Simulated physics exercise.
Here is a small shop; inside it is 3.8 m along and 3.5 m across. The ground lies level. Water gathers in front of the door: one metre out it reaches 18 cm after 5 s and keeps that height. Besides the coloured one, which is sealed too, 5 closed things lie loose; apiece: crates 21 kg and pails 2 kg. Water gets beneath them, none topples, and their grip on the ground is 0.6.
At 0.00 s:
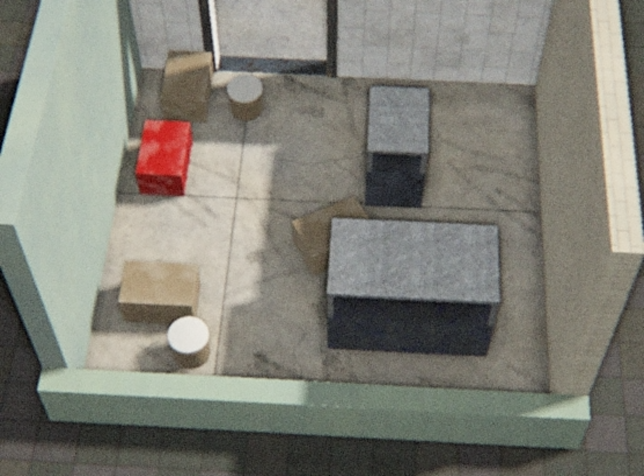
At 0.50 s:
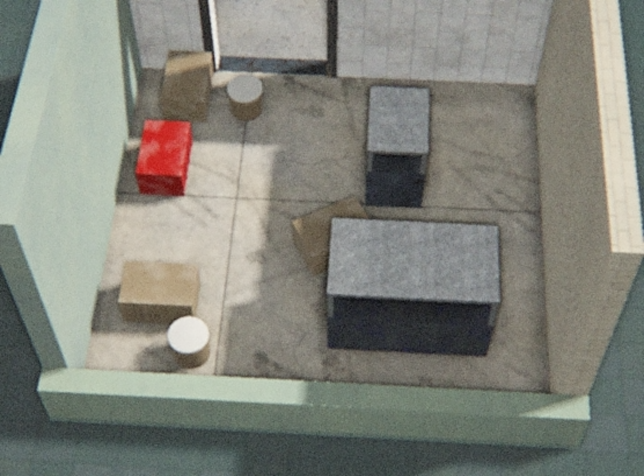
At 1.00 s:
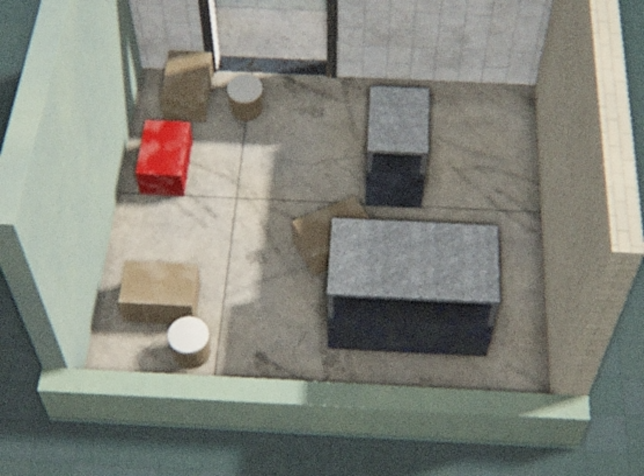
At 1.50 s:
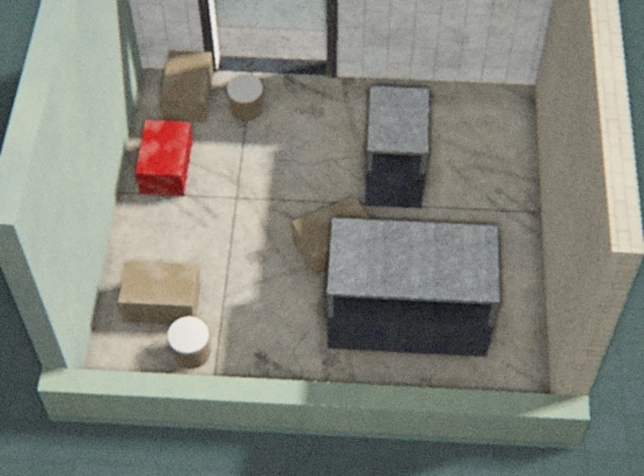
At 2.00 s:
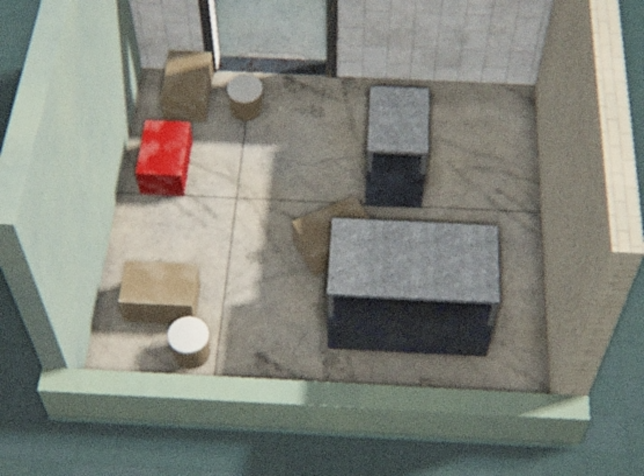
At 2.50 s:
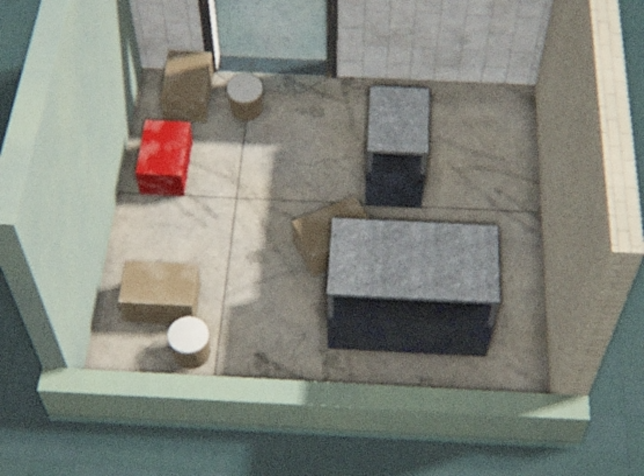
A large grey-topped block stands right of centre in a small shop with pale green and cream walls, seen from high above, with a smaller grey block behind it. A red crate sits by the left wall, with tan crates and pale round pails around it. Blue-green water spreads over the ground outside and deepens in colour beyond the back doorway, while everything inside and the camera stay still.
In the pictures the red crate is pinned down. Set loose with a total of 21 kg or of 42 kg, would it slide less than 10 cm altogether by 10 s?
Verdict: The lower weight is enough.
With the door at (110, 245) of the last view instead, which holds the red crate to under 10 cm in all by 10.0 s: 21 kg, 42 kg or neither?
In that case the lower weight is enough.
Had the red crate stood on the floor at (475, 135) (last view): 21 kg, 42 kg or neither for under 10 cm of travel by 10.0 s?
Either load holds.
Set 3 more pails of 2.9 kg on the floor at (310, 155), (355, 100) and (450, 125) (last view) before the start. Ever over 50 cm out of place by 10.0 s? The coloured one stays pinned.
In turn: More, less, less.
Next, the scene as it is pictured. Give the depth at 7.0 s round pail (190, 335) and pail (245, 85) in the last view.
About 2 and 5 cm.
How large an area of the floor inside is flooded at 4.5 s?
Some 3.0 m2.
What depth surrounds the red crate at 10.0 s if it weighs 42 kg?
Roughly 7 cm.
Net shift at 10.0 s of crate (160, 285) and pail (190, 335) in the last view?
In that order: 20 cm, 30 cm.
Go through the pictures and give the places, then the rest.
The red crate at (163, 147) rests on the ground; 0.0 m2 under water; 0 of 6 have shifted, in the first frame.
The red crate at (163, 147), on the bottom; water covers 0.0 m2; 0 of 6 have shifted, in the second frame.
The red crate at (163, 147), on the bottom; water covers 0.0 m2; 0 of 6 have shifted, in the third frame.
The red crate at (163, 147), on the bottom; water covers 0.0 m2; 0 of 6 have shifted, in the fourth frame.
The red crate at (163, 147), on the bottom; 0.0 m2 under water; 0 of 6 have shifted, in the fifth frame.
The red crate at (163, 147) rests on the ground; water covers 0.1 m2; 0 of 6 have shifted, in the sixth frame.
After 3.5 s the red crate would be 0 cm from its start with 21 kg and 0 cm from its start with 42 kg; 0 cm of water round it then.
After 4.5 s the red crate would be 0 cm from its start with 21 kg and 0 cm from its start with 42 kg; 2 cm of water round it then.
After 7.0 s the red crate would be 0 cm from its start with 21 kg and 0 cm from its start with 42 kg; 3 cm of water round it then.
After 10.0 s the red crate would be 0 cm from its start with 21 kg and 0 cm from its start with 42 kg; 7 cm of water round it then.
